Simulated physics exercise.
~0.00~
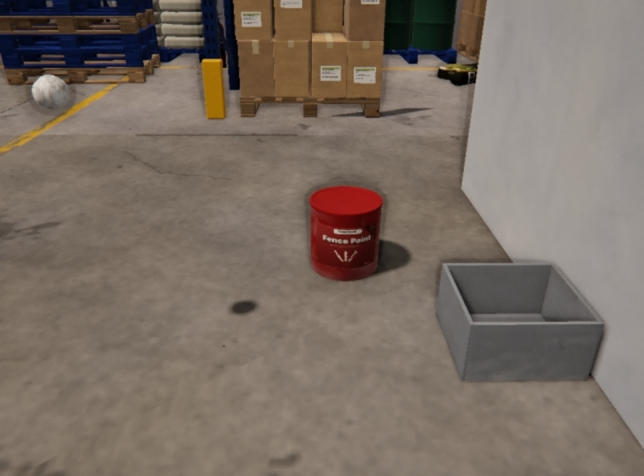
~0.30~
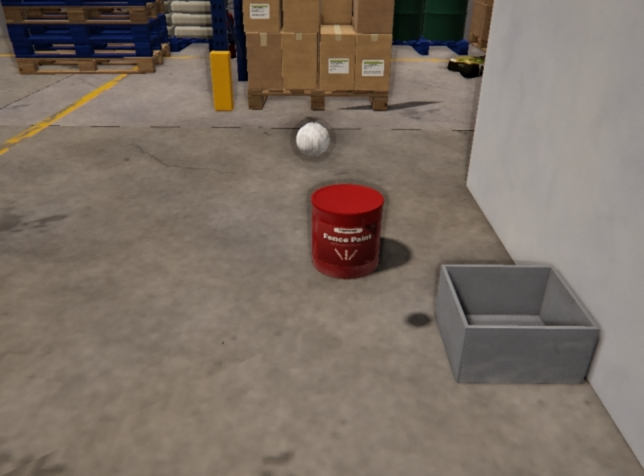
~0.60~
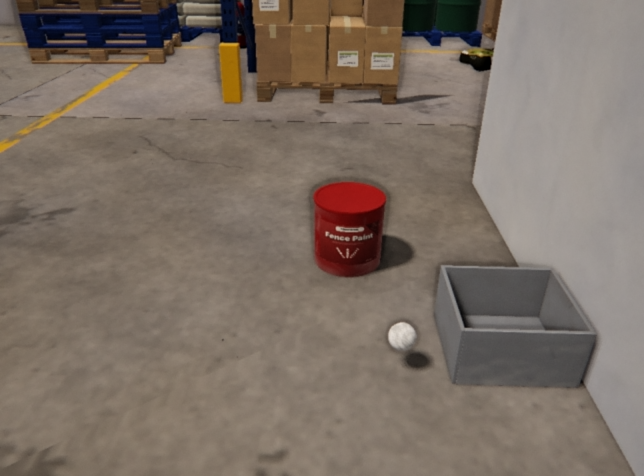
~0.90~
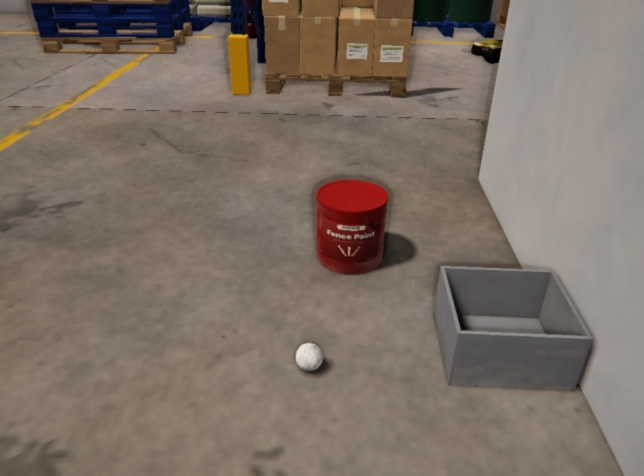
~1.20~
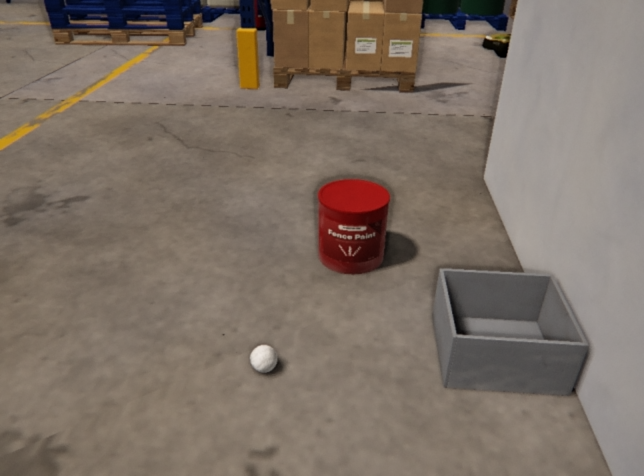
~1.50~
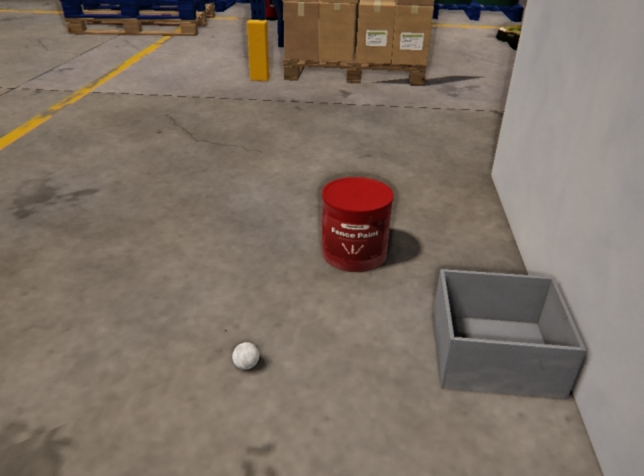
In a warehouse, a white ball flies past a red pail and rolls left, outside the box.
